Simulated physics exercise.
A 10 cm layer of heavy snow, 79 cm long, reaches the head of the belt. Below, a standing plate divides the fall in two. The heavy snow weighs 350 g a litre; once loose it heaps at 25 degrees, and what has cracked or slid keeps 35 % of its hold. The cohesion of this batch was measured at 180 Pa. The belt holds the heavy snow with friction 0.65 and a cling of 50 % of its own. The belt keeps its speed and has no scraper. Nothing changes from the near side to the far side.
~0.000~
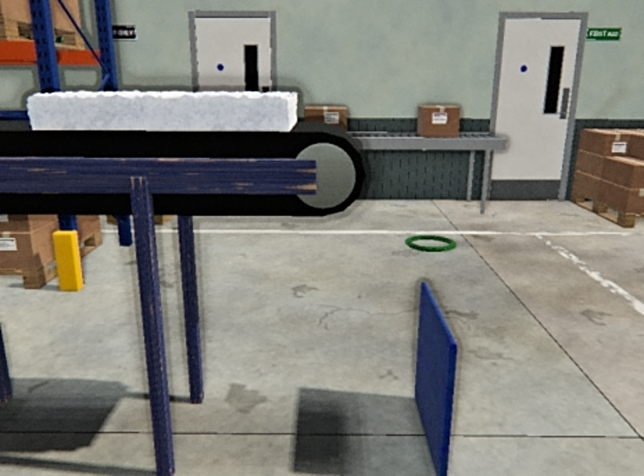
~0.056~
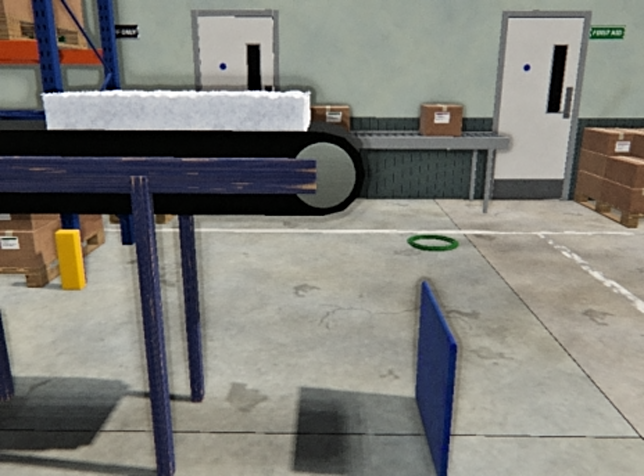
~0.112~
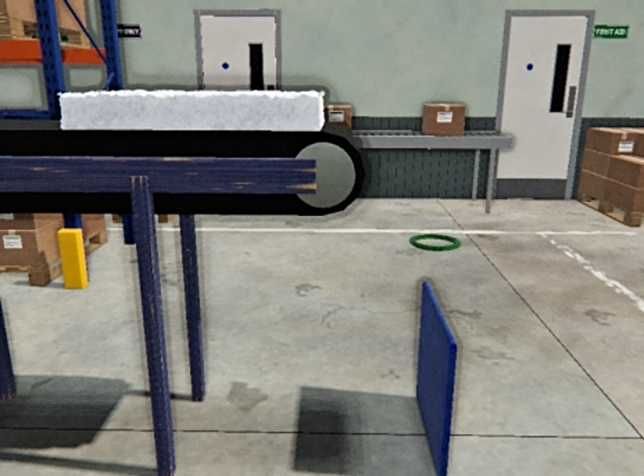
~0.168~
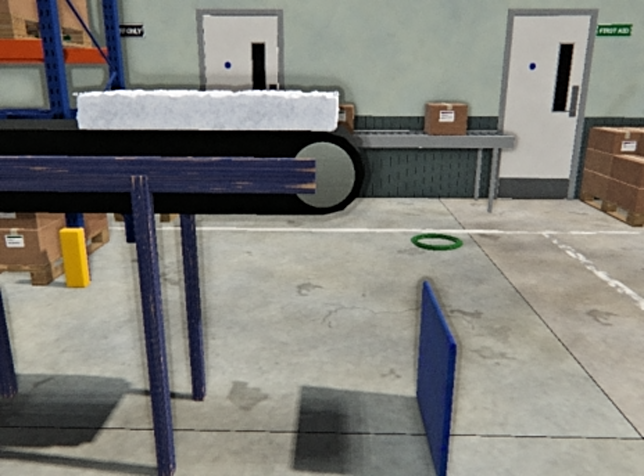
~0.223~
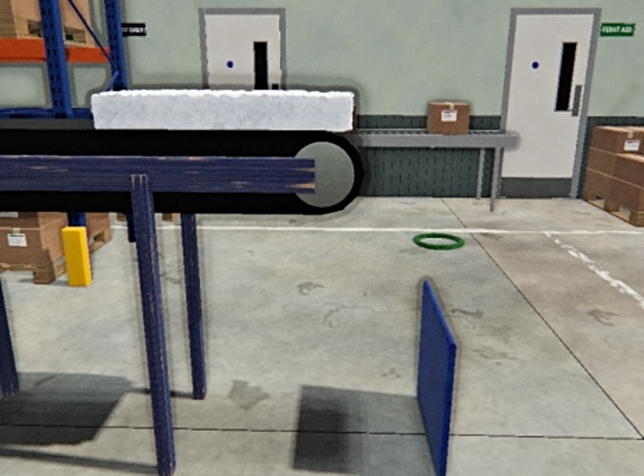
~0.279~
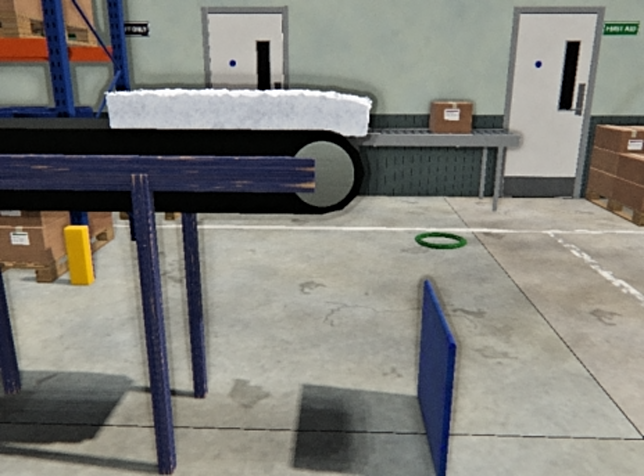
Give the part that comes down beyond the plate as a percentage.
About 36 %.
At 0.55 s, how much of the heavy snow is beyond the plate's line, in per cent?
Near 0 %.
By 0.55 s, 0 % is beyond the plate's line.
By 0.86 s, 11 % is beyond the plate's line.
By 1.18 s, 24 % is beyond the plate's line.
By 1.49 s, 37 % is beyond the plate's line.
By 2.73 s, at the end, 36 % is beyond the plate's line.
